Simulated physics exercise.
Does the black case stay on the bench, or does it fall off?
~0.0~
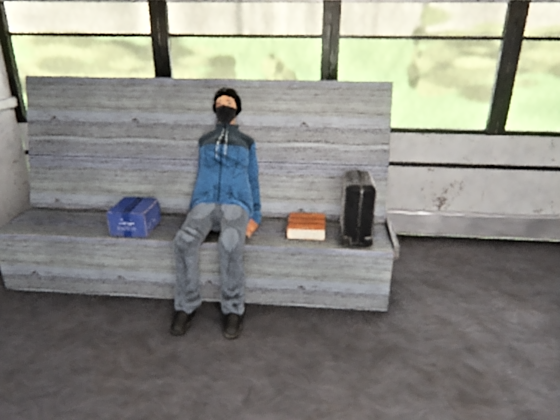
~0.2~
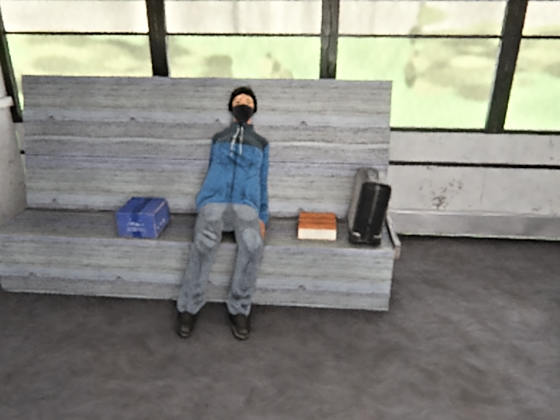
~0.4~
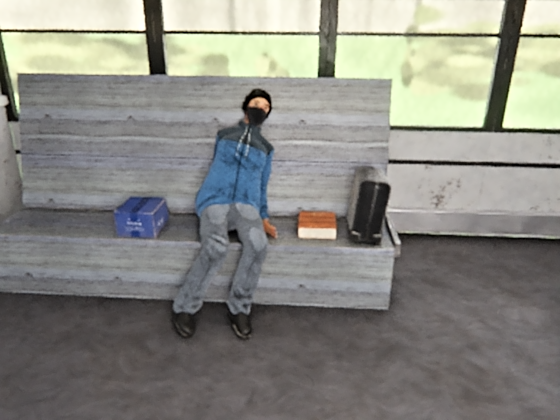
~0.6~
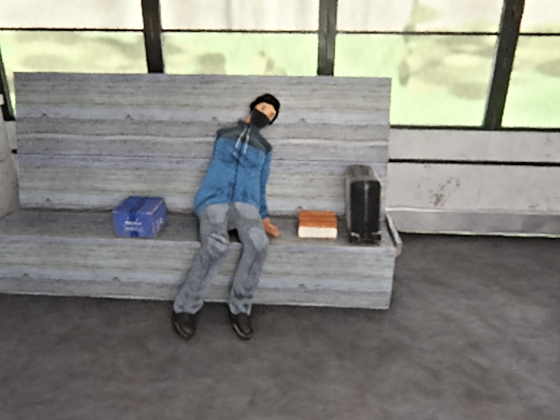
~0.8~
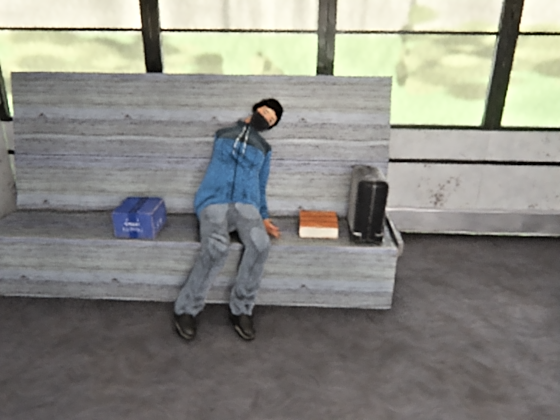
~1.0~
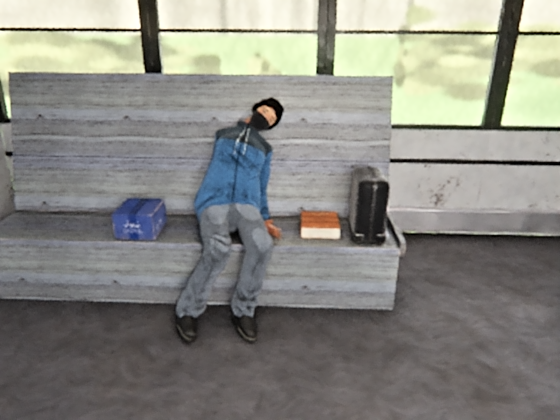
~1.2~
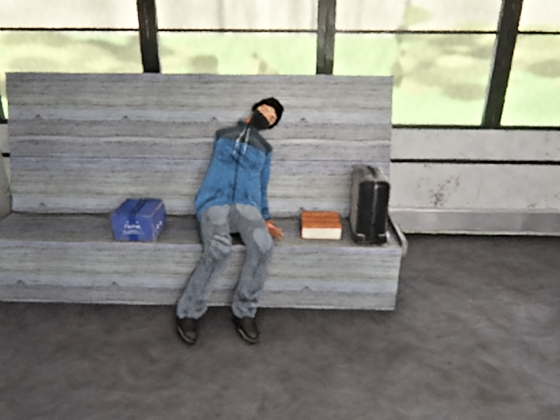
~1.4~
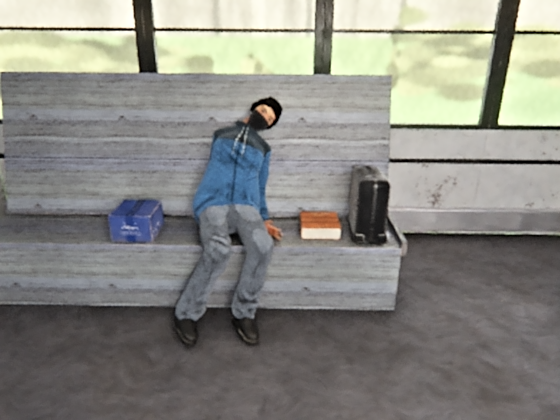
The black case stays on the bench, standing upright near the right end after its small shift.
